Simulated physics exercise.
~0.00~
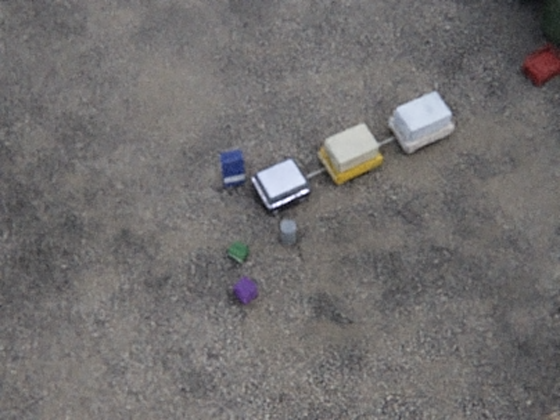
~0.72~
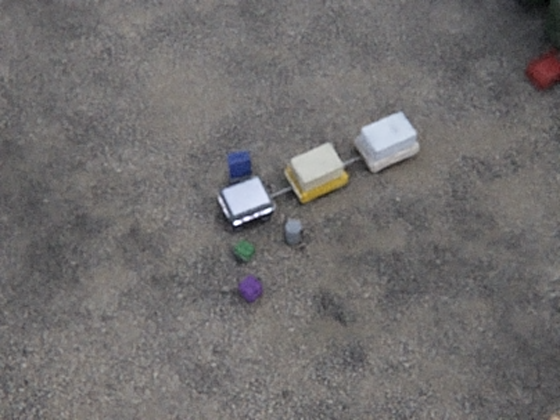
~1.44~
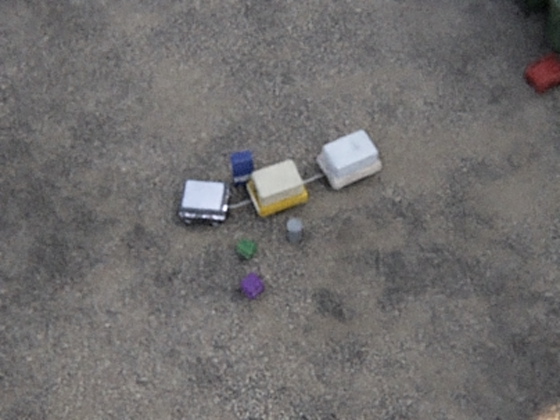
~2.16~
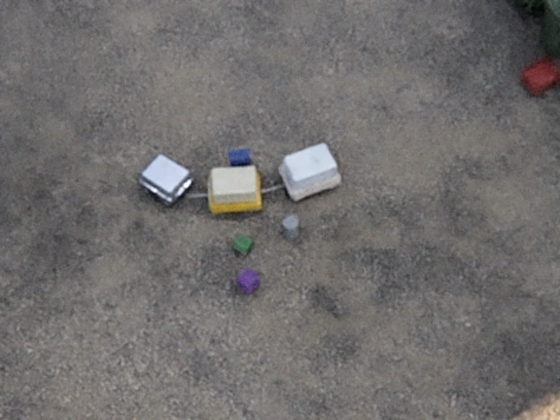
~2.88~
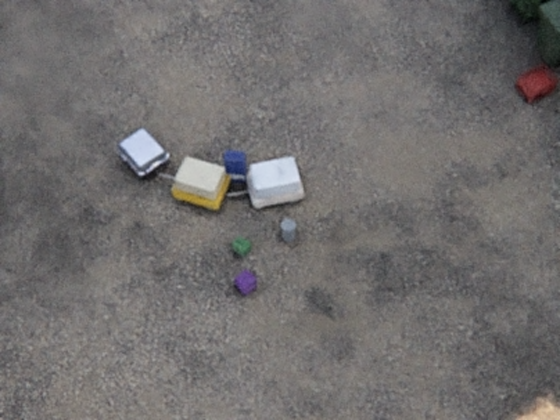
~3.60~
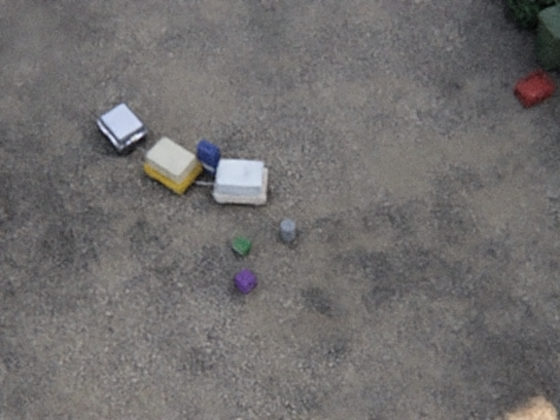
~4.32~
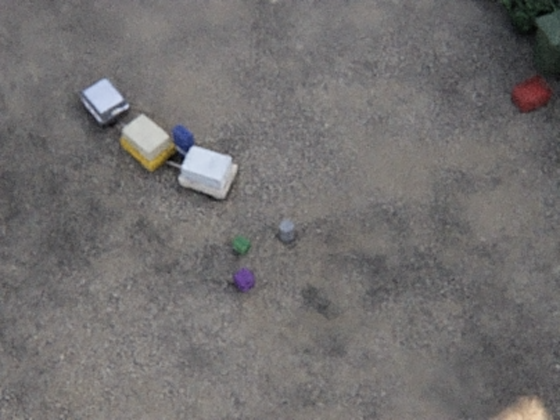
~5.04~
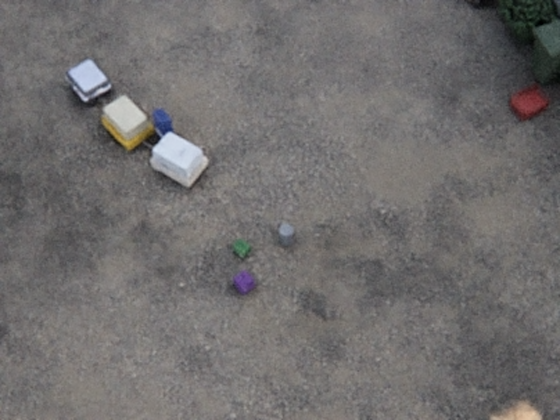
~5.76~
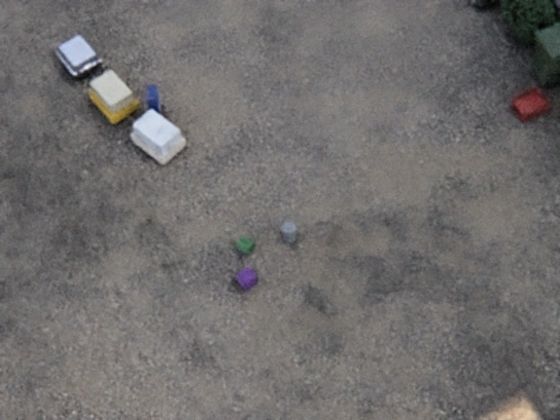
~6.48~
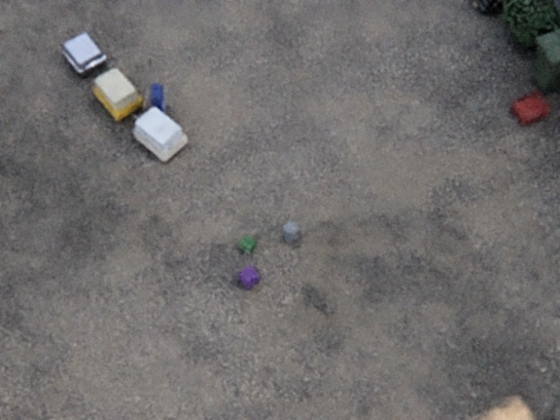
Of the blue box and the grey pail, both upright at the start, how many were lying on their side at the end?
None of them were. The blue box had moved to the upper left but still stood upright, and the grey pail was still standing where it began.
